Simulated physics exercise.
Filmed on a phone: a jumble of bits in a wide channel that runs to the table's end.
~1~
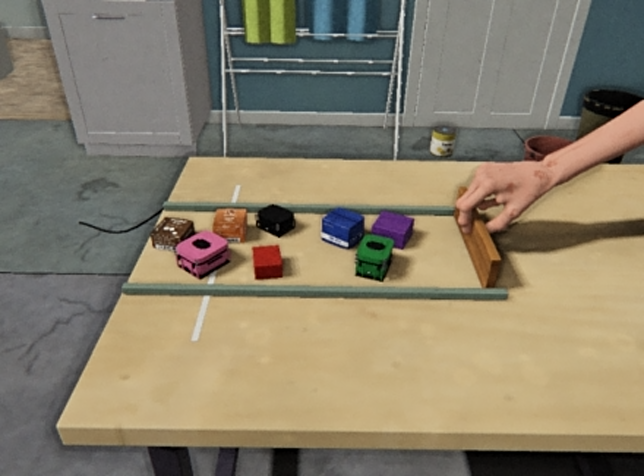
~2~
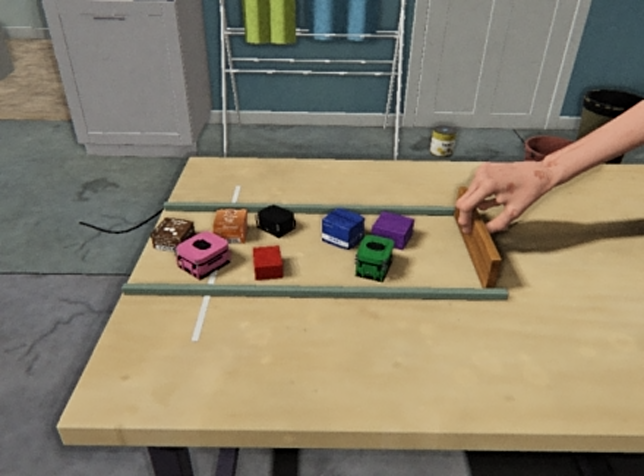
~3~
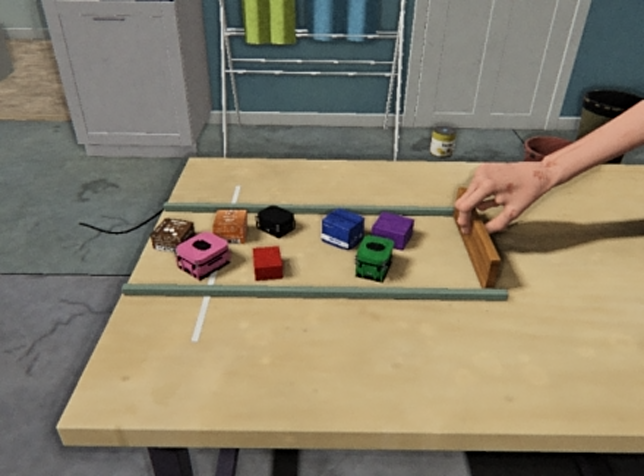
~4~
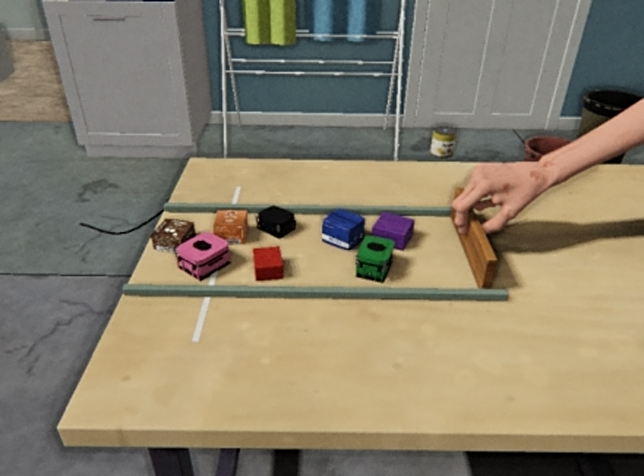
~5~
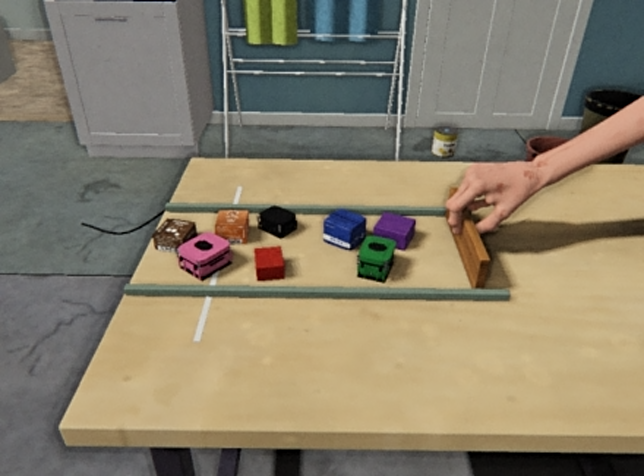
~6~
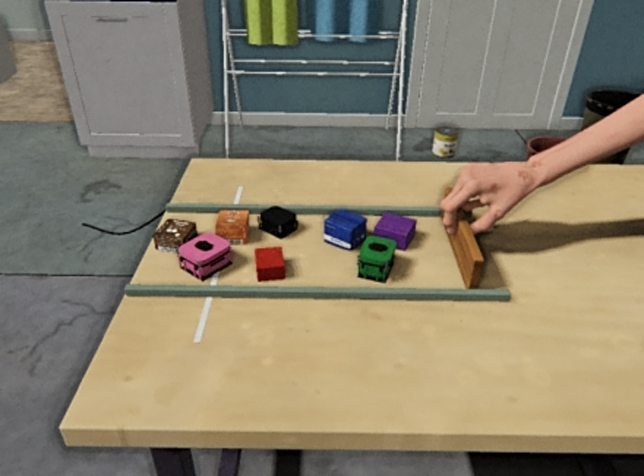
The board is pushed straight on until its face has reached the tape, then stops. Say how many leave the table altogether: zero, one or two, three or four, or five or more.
Here the number that fall off is one or two.
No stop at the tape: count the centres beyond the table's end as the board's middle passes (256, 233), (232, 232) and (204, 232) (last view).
Place by place, 0, 1 and 2.
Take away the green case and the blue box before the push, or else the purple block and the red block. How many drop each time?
Fallen: 1, and 1 in the other try.
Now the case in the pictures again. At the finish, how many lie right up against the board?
That makes 3.
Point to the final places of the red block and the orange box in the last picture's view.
First (174, 261), then (176, 219).
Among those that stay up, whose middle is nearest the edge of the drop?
The pink case ends nearest.
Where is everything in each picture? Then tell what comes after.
In the first picture, brown box (173, 234); pink case (203, 254); orange box (230, 226); board (475, 235); tape (221, 247).
In the second picture, pink case (203, 255); green case (375, 258).
In the third picture, orange box (230, 227); red block (267, 263).
In the fourth picture, brown box (174, 235); black case (276, 222).
In the fifth picture, pink case (205, 255); purple block (394, 231).
In the sixth picture, brown box (176, 236); pink case (206, 256); orange box (233, 227); board (459, 236); tape (223, 248).
Soon after, none off yet; brown box at rest near (176, 236); pink case at rest near (206, 256); orange box at rest near (233, 227).
After that, none off yet; brown box displaced a little near (159, 234); pink case displaced about its own width near (172, 259); orange box displaced about its own width near (193, 221).
In the end, the number that fall off is one or two; gone, brown box.
